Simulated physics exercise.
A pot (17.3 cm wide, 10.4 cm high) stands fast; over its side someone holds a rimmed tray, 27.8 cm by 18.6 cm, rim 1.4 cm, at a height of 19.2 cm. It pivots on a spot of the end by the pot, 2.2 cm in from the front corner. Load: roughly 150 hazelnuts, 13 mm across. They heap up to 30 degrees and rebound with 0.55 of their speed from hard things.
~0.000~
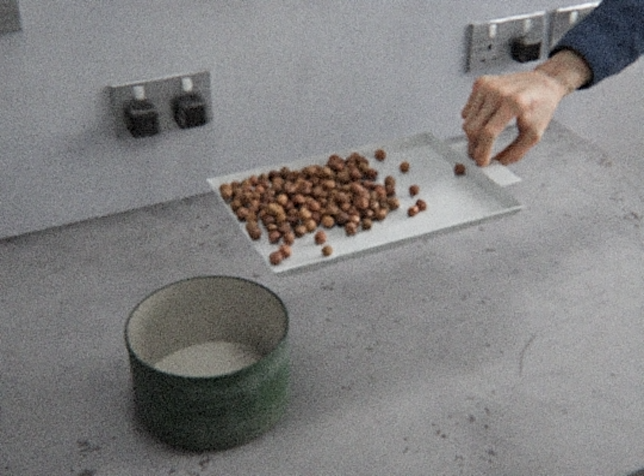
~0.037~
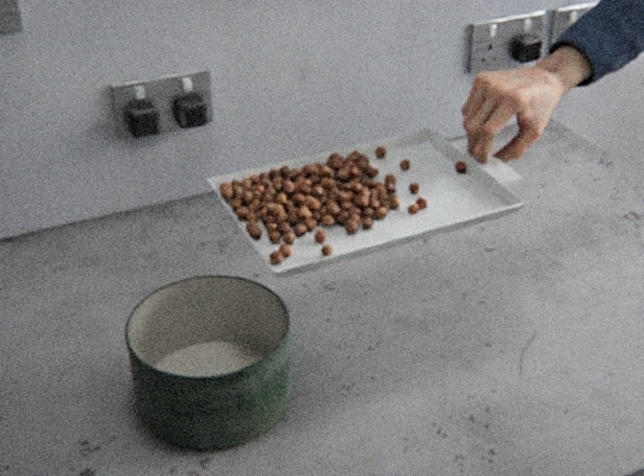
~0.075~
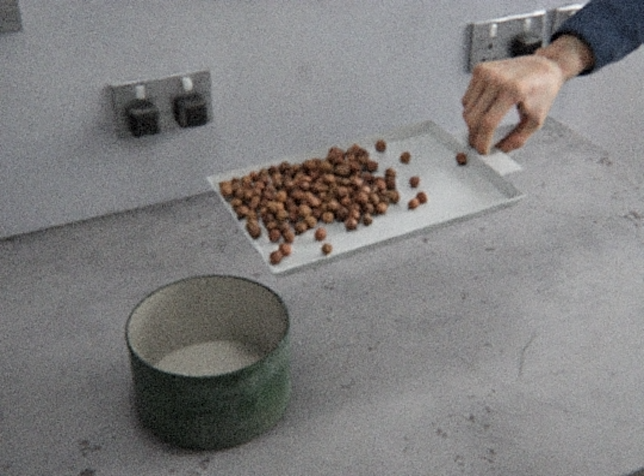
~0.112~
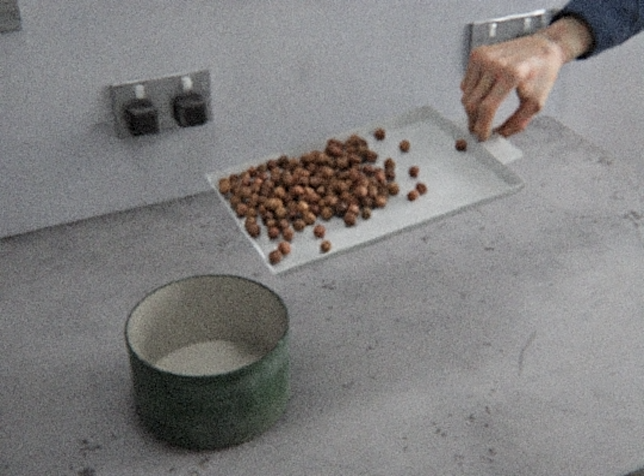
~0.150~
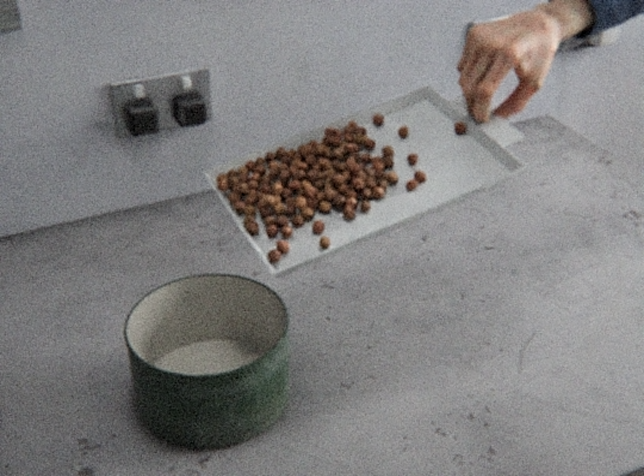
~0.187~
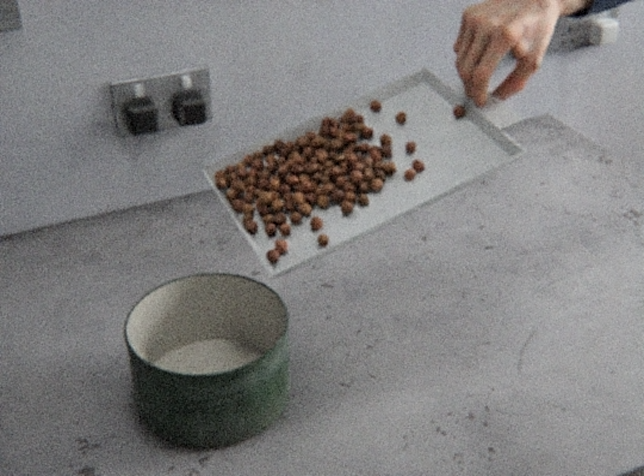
On a mottled grey worktop against a pale grey wall with power sockets, the scene is viewed from slightly above by a still camera. A green pot with a pale inside stands at the lower left, and behind it to the right a hand in a dark blue sleeve holds a pale rimmed tray scattered with brown hazelnuts. The hand raises the tray's right end, slowly then faster, slanting it down toward the left.
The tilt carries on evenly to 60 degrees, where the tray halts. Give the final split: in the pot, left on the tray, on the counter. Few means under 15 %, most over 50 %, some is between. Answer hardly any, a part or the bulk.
In the pot: The bulk; left on the tray: Hardly any; on the counter: A part.
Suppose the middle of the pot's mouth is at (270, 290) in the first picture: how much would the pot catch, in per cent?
Some 0 per cent.
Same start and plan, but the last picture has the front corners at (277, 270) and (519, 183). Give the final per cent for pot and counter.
Pot 5, counter 90.
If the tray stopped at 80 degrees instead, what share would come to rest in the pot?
It would be near 60 per cent.
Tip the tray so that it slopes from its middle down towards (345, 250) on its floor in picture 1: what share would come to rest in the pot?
About 10 per cent.
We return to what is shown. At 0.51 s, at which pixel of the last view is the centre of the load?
Around (257, 190).
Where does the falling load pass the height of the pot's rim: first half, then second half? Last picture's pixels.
At about (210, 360), then at (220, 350).
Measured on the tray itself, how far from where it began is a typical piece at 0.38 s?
Some 2 cm.
After 0.38 s, tilt 39 degrees; the tray holds 100 %, the pot 0 %.
Then, at 0.51 s, tilt 54 degrees; the tray holds 100 %, the pot 0 %.
After 0.77 s, tilt 60 degrees; the tray holds 25 %, the pot 30 %.
At rest (2.3 s), pot 65 %, tray 5 %, counter 30 %.
